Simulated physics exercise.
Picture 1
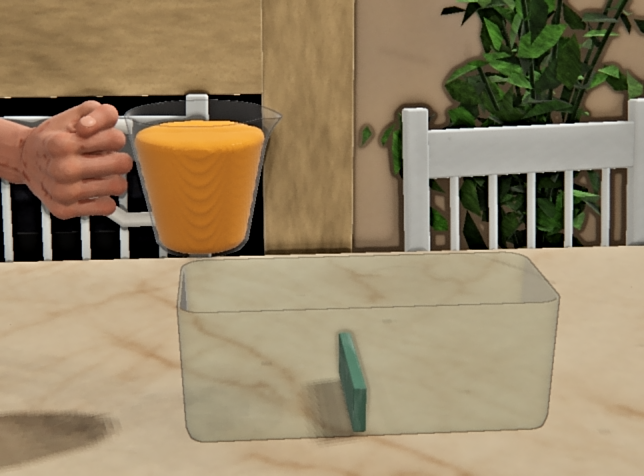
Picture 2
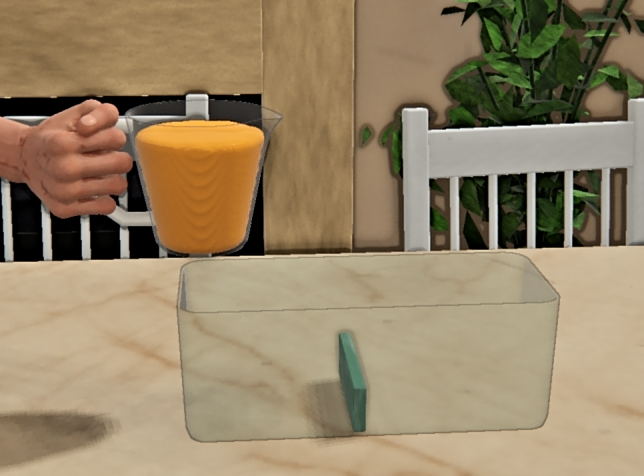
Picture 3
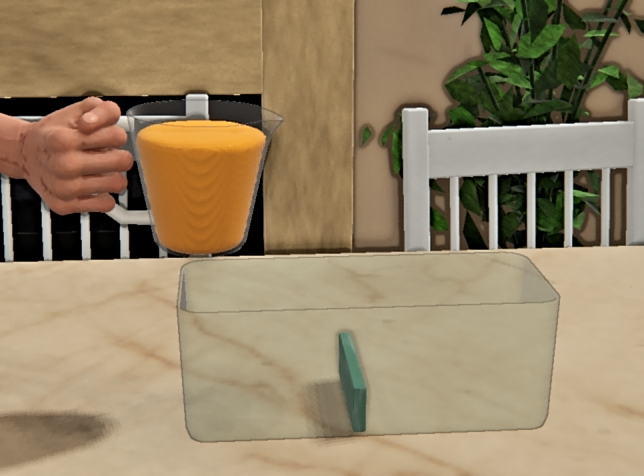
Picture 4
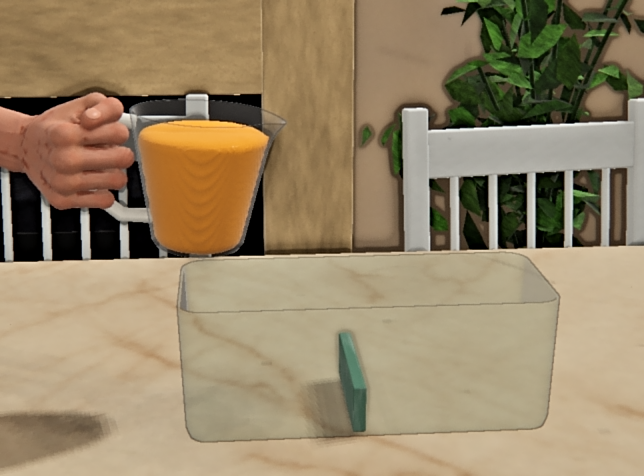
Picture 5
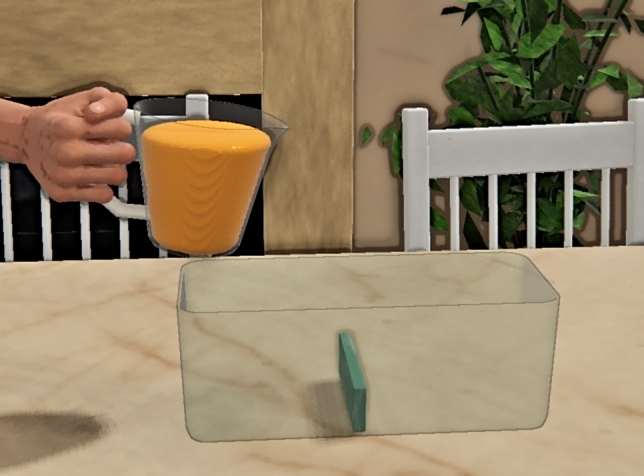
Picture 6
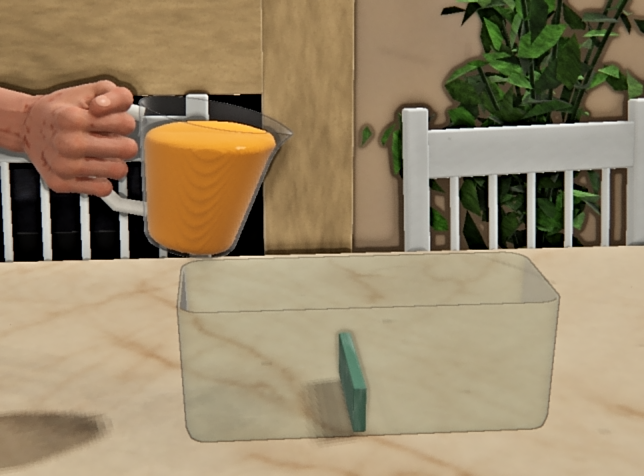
A hand at the left holds a clear measuring jug of orange juice by its handle, above the left end of a long, see-through basin on a pale marbled table, seen from the front and slightly above. A low teal wall stands across the basin's floor, with a white chair and leafy plant behind. The jug stays upright at first, then slowly leans a little to the right, while the view stays still.
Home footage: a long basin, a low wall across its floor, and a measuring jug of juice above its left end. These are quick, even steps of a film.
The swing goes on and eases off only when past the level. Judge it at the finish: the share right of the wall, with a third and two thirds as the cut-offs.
At the finish, the right of the wall has a third to two thirds.
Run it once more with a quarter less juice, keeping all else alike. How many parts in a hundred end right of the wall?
30 %.
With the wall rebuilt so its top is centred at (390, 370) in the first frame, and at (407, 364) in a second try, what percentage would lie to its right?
Respectively 15 and 5 per cent, approximately.
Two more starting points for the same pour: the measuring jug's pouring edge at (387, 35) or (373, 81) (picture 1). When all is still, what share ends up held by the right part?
Estimate: 95 per cent, then 95 per cent.
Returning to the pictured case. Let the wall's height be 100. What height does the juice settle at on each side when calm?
About 40 per cent on the left and 40 per cent on the right.
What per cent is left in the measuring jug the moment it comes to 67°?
Near 70 per cent.
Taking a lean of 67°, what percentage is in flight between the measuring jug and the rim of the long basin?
About 20 per cent.
A moment on, the tilt is 67° and 72 per cent is still to pour, 1 is left of the wall and 8 right of it.
Next, the tilt is 97° and 19 per cent is still to pour, 25 is left of the wall and 45 right of it.
Then the tilt is 100° and 1 per cent is still to pour, 49 is left of the wall and 49 right of it.
Later the tilt is 100° and 0 per cent is still to pour, 50 is left of the wall and 50 right of it.
In the end 50 per cent lies left of the wall, 50 right of it and 0 outside.
